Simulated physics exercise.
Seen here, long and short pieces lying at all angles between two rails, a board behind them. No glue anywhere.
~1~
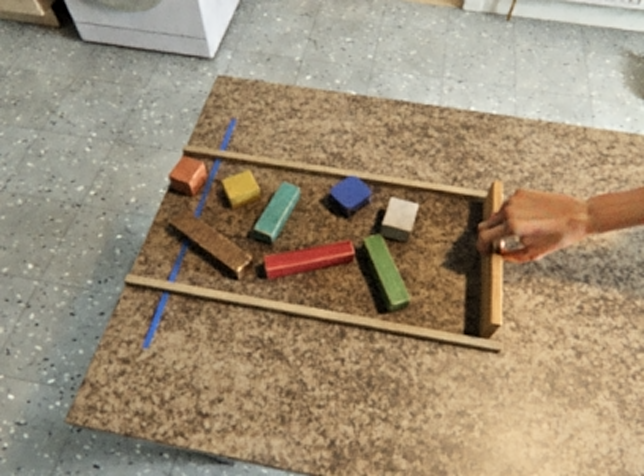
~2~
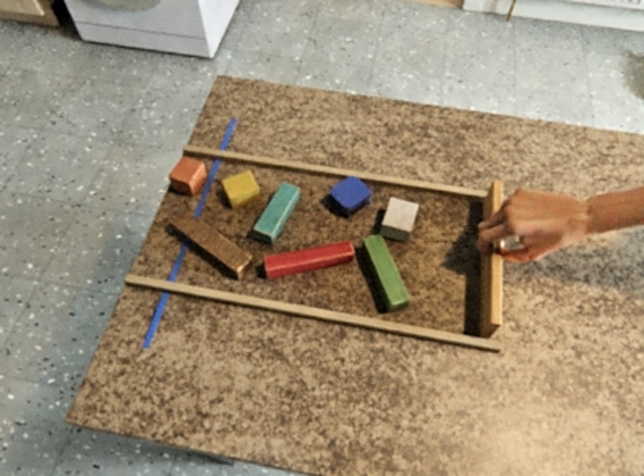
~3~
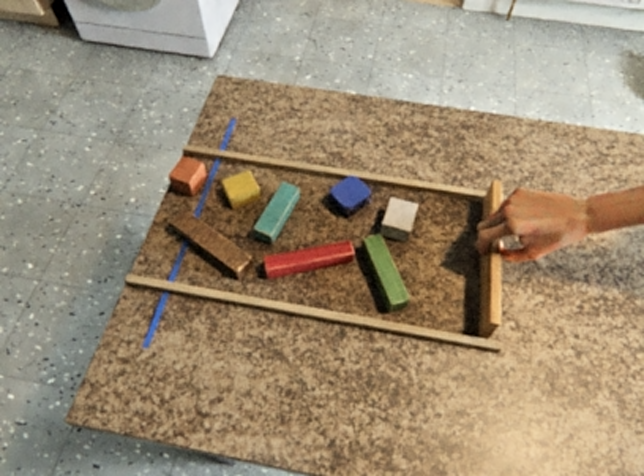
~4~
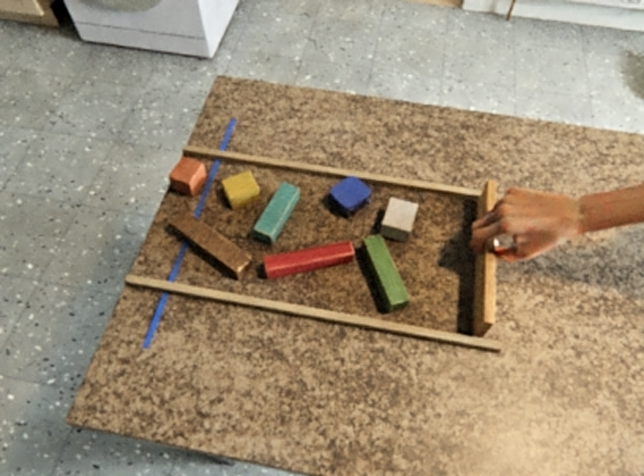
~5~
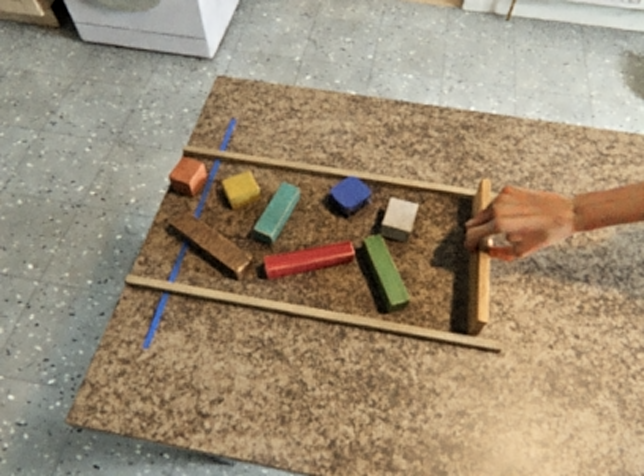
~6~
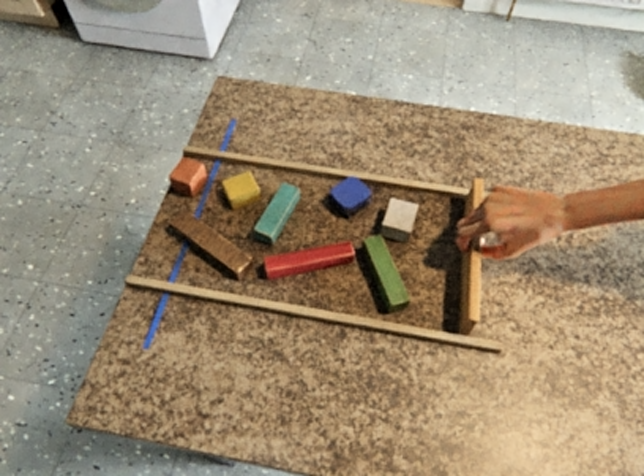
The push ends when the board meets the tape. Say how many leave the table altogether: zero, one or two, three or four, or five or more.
The number that fall off is three or four.
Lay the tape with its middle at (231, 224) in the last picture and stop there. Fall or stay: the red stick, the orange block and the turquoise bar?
The red stick stays on, the orange block goes over, the turquoise bar remains up.
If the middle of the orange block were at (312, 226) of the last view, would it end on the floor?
It holds on.
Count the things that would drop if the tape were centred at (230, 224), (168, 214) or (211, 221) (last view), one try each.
Try by try, 1, 7 and 3.
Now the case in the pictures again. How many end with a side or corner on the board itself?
It touches 3.
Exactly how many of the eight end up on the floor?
In all, 4 of them.
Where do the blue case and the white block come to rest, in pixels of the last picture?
About (198, 164), and the other about (189, 191).
Soon after, none off yet; orange block at rest near (189, 177); brown bar at rest near (212, 244); yellow block at rest near (241, 191).
After that, none off yet; orange block at rest near (189, 177); brown bar moving near (208, 242); yellow block at rest near (241, 191).
And then, none off yet; orange block tilting well over near (156, 175); brown bar displaced about its own width near (161, 229); yellow block displaced well along near (184, 177).
In the end, the number that fall off is three or four; gone, turquoise bar, yellow block, brown bar and orange block.
